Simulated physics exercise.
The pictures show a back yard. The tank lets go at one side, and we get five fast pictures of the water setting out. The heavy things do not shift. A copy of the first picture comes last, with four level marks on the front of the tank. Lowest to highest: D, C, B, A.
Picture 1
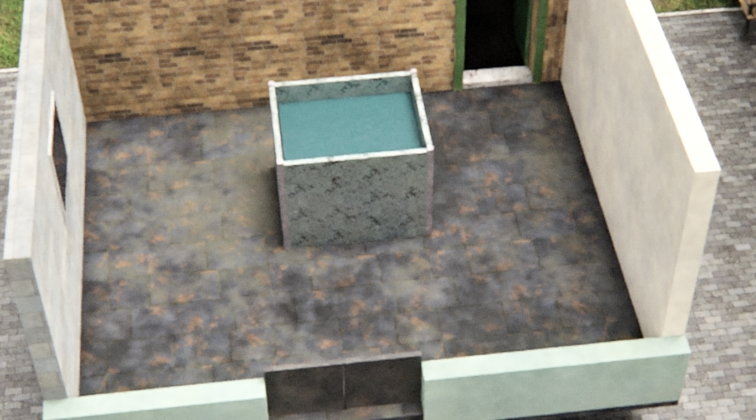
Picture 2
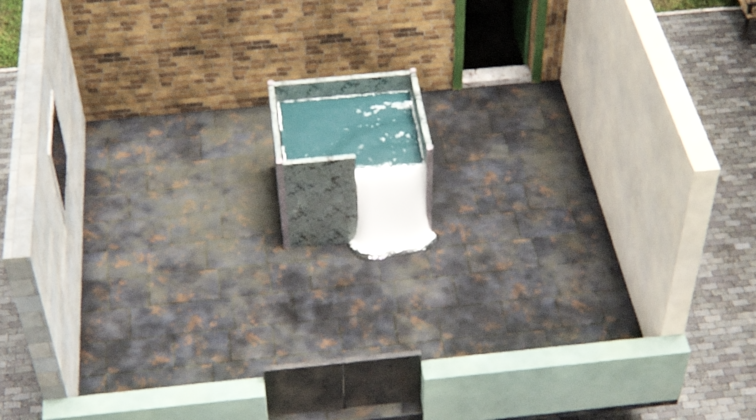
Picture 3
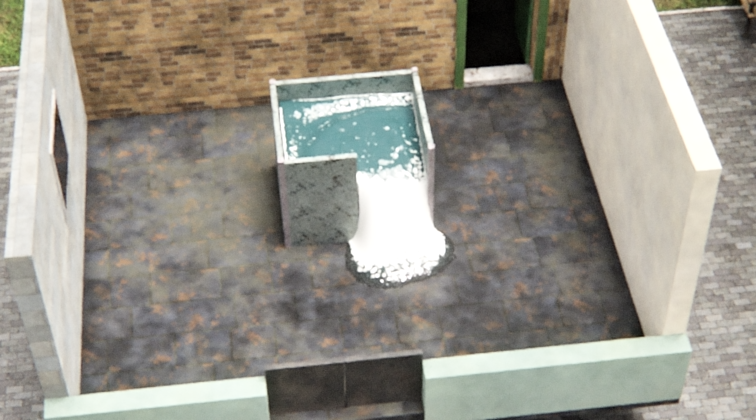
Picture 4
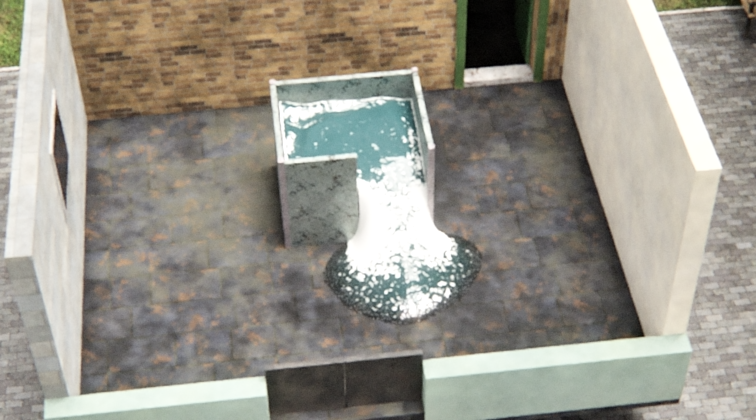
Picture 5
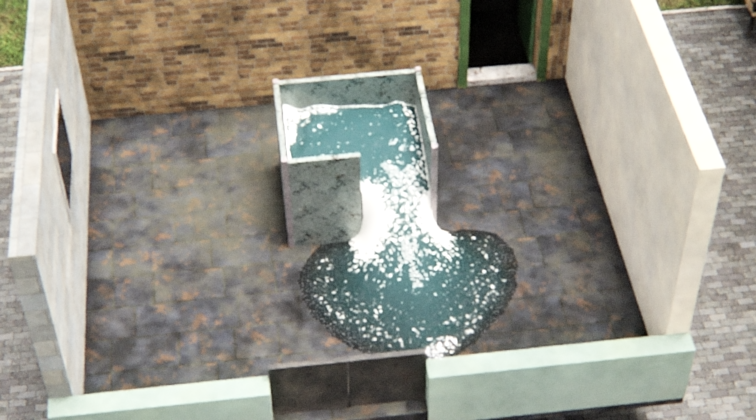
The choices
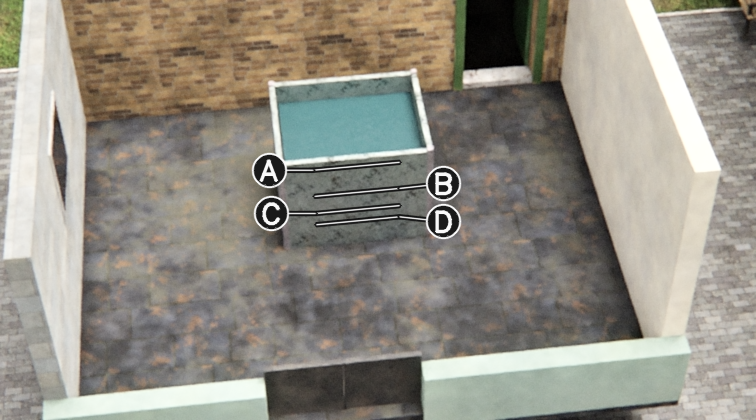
Water pours through an opening in the tank's front and spreads across the yard floor.
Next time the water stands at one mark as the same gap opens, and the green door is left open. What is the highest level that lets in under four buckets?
I would pick level B.
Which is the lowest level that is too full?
The answer is A.
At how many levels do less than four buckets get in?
Three of the four.
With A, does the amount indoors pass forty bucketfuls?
No, it does not.
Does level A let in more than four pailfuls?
Yes.
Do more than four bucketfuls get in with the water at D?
No.
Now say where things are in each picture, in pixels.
The first frame shows water in the tank at rest, its middle at (350, 134); foot of the green doorway at (497, 86); shut gate at (343, 367).
In the second frame, 1 % of the ground under water, visible out to (434, 235).
In the third frame, 3 % of the ground under water, visible out to (392, 282).
In the fourth frame, 6 % of the ground under water, visible out to (409, 318).
In the fifth frame, 13 % of the ground under water, visible out to (489, 313).
In white, A at (356, 166); B at (357, 192); C at (357, 209); D at (358, 220); from the bottom up D, C, B, A.
Choosing A, about 12 bucketfuls get in.
Choosing B, a bucket or two gets in.
Choosing C, nothing gets over.
Choosing D, nothing gets over.
